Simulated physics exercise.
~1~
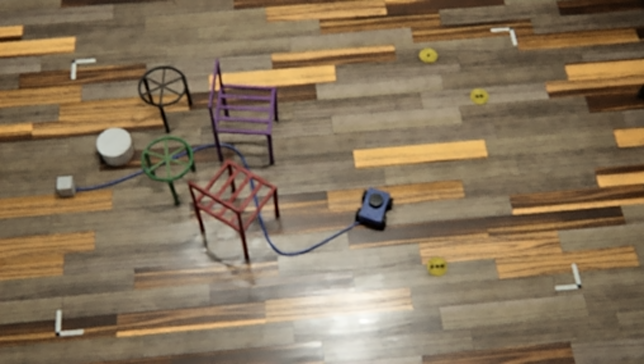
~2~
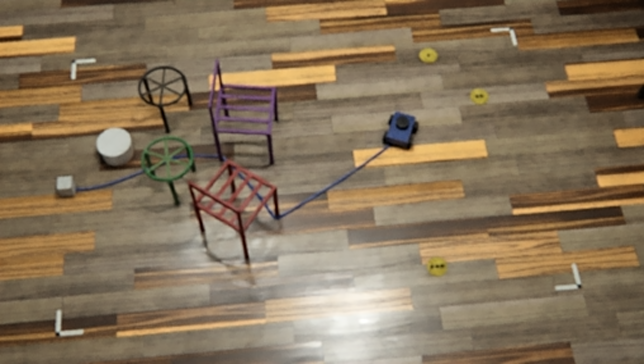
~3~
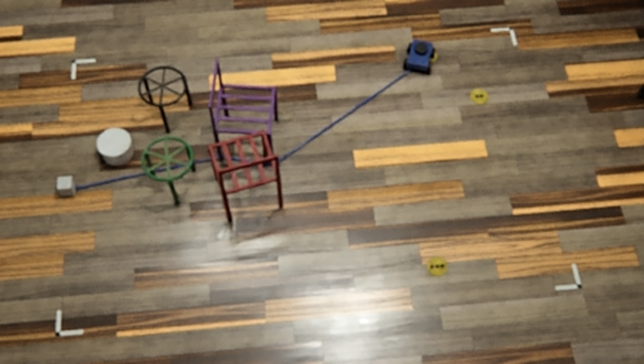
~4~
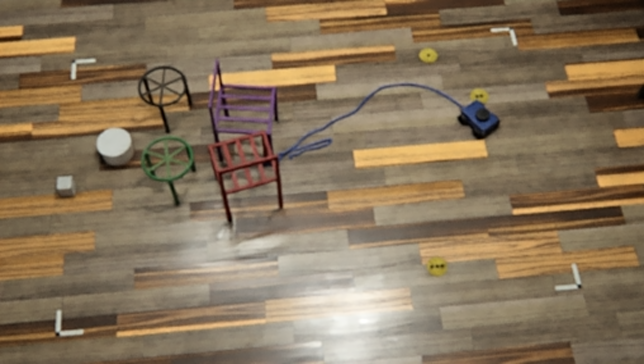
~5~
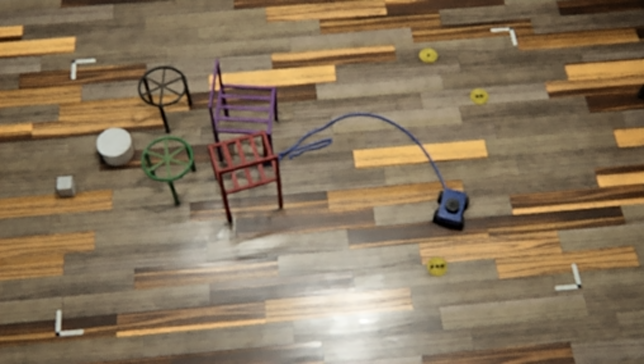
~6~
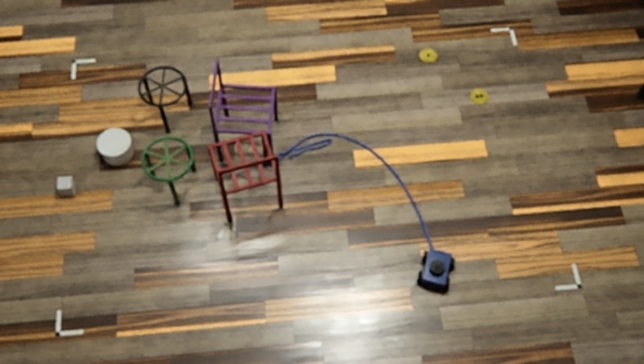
On a wood-plank floor, a small blue cart drove toward the upper right, its cord tightening and dragging the red chair up toward the purple one. The cord came free from the small box at left, and the cart curved down to the lowest yellow mark.
